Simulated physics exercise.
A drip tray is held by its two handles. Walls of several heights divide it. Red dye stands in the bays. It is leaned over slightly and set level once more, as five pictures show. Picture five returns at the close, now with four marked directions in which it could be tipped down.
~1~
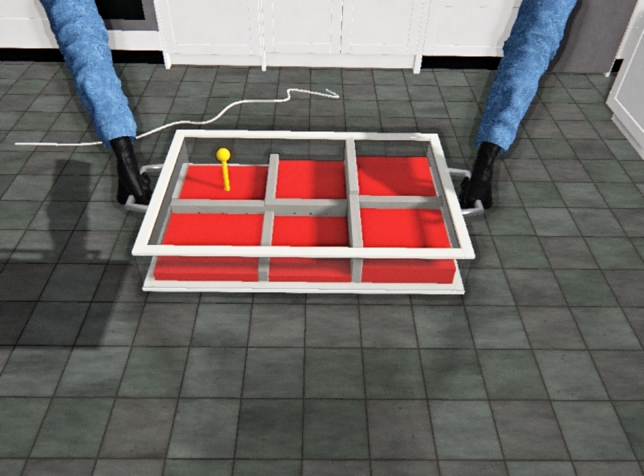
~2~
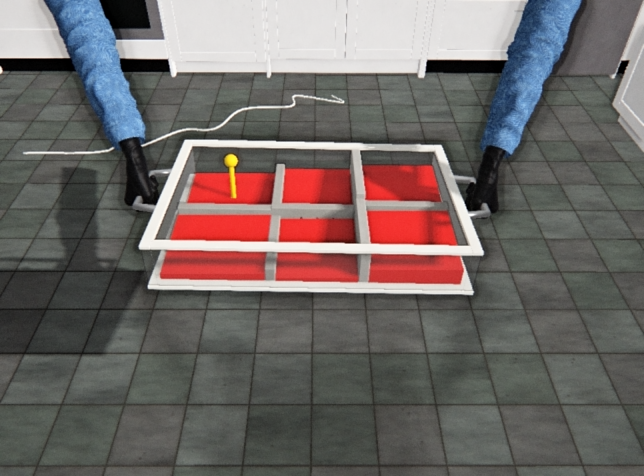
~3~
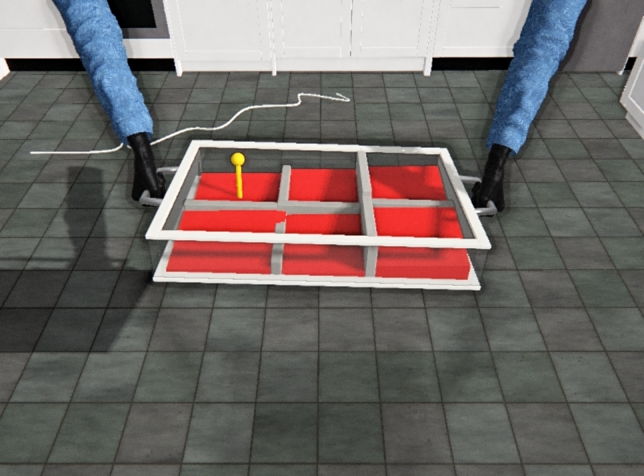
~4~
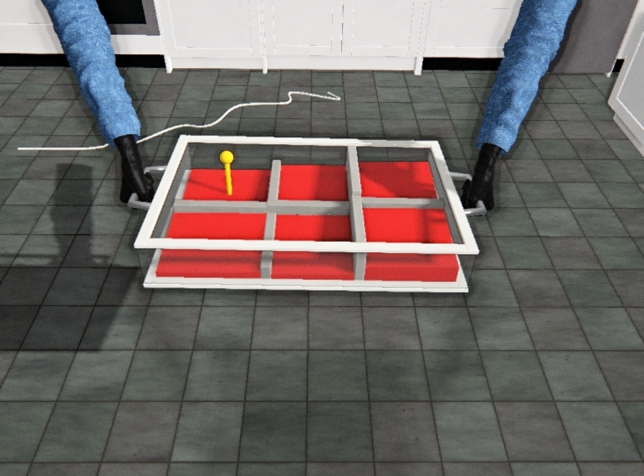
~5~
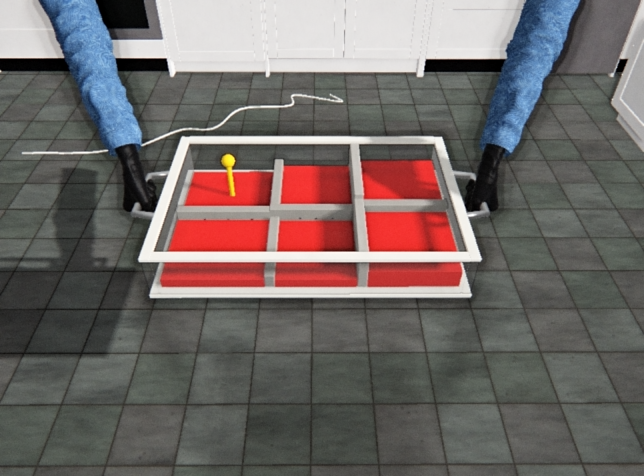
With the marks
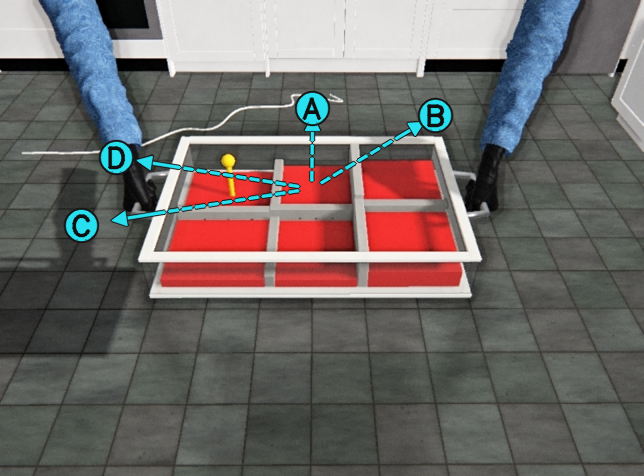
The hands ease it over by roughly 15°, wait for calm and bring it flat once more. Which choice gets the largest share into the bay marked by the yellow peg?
Take D.
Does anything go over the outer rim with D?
No.
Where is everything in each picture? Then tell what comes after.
In the first frame, the tray is level; deepest in the front right bay, at (401, 235), shallowest in the back left; yellow peg at (223, 155).
In the second frame, tipped about 5° down to the back; no wall is crossed.
In the third frame, tipped about 8° down to the back; liquid runs over the wall between the front left and front middle bays; yellow peg at (238, 160).
In the fourth frame, tipped about 4° down to the back; no wall is crossed.
In the fifth frame, the tray is level; deepest in the front right bay, at (407, 239), shallowest in the back left; yellow peg at (228, 161).
In cyan, A ends at (312, 121); B ends at (419, 124); C ends at (117, 219); D ends at (142, 161).
With A, about 6 % of the liquid ends in the peg's bay; nothing spills.
With B, about 6 % of the liquid ends in the peg's bay; nothing spills.
With C, about 9 % of the liquid ends in the peg's bay; nothing spills.
With D, about 15 % of the liquid ends in the peg's bay; nothing spills.
